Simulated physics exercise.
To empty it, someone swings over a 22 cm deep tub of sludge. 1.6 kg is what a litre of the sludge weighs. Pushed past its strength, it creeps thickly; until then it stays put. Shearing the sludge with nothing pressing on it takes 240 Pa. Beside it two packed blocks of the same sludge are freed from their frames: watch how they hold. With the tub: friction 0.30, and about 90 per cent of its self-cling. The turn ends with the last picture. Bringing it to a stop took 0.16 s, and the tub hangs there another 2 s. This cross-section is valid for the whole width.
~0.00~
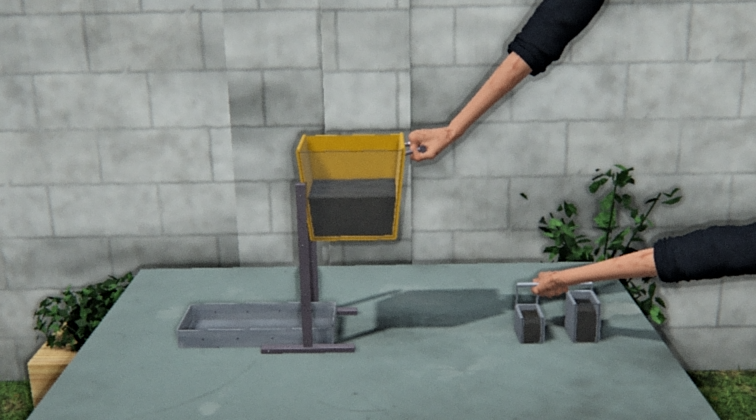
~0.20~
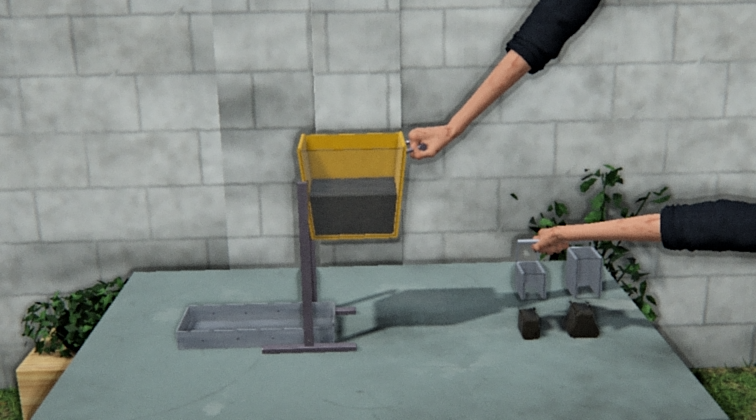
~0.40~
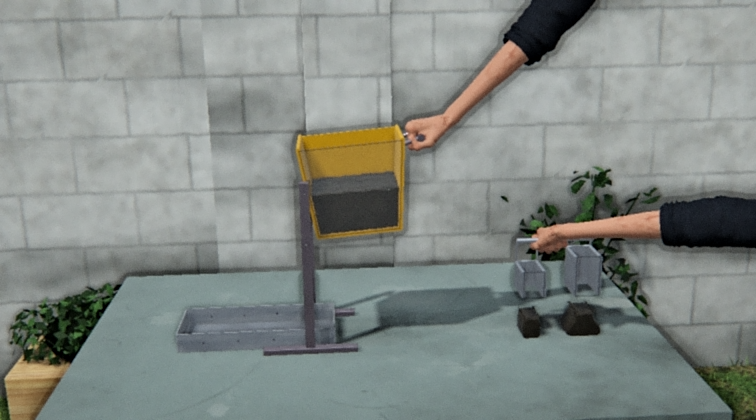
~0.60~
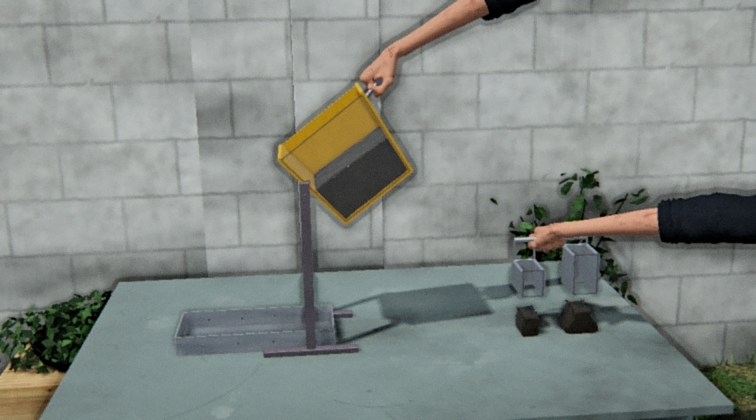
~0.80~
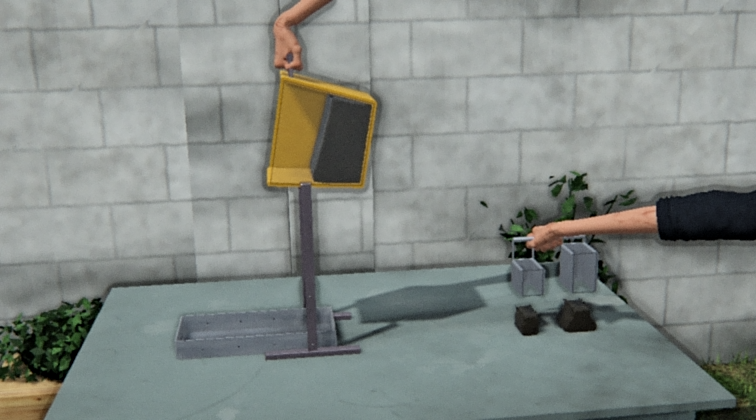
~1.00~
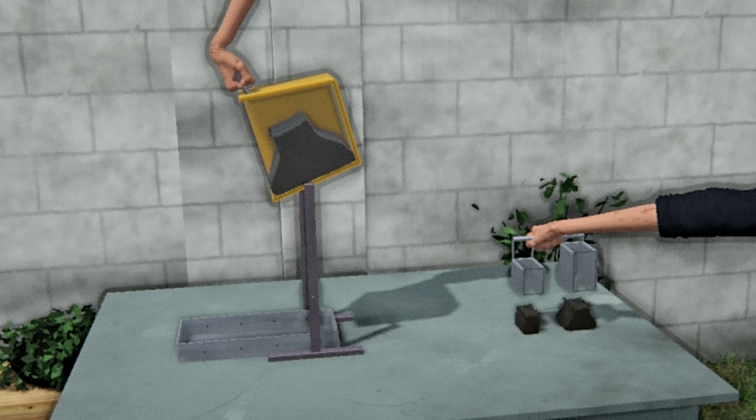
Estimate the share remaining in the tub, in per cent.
Roughly 0 per cent remains in the tub.
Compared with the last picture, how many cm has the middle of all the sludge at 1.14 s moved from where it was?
Displacement noted: Approx. 12 cm... about that.
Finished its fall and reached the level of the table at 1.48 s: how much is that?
About 65 %.
After 1.14 s, the tub is at 105 degrees and holds 50 %.
After 1.31 s, the tub is at 105 degrees and holds 27 %.
After 1.48 s, the tub is at 105 degrees and holds 13 %.
After 1.65 s, the tub is at 105 degrees and holds 0 %.
After 3.00 s, the tub is at 105 degrees and holds 0 %.
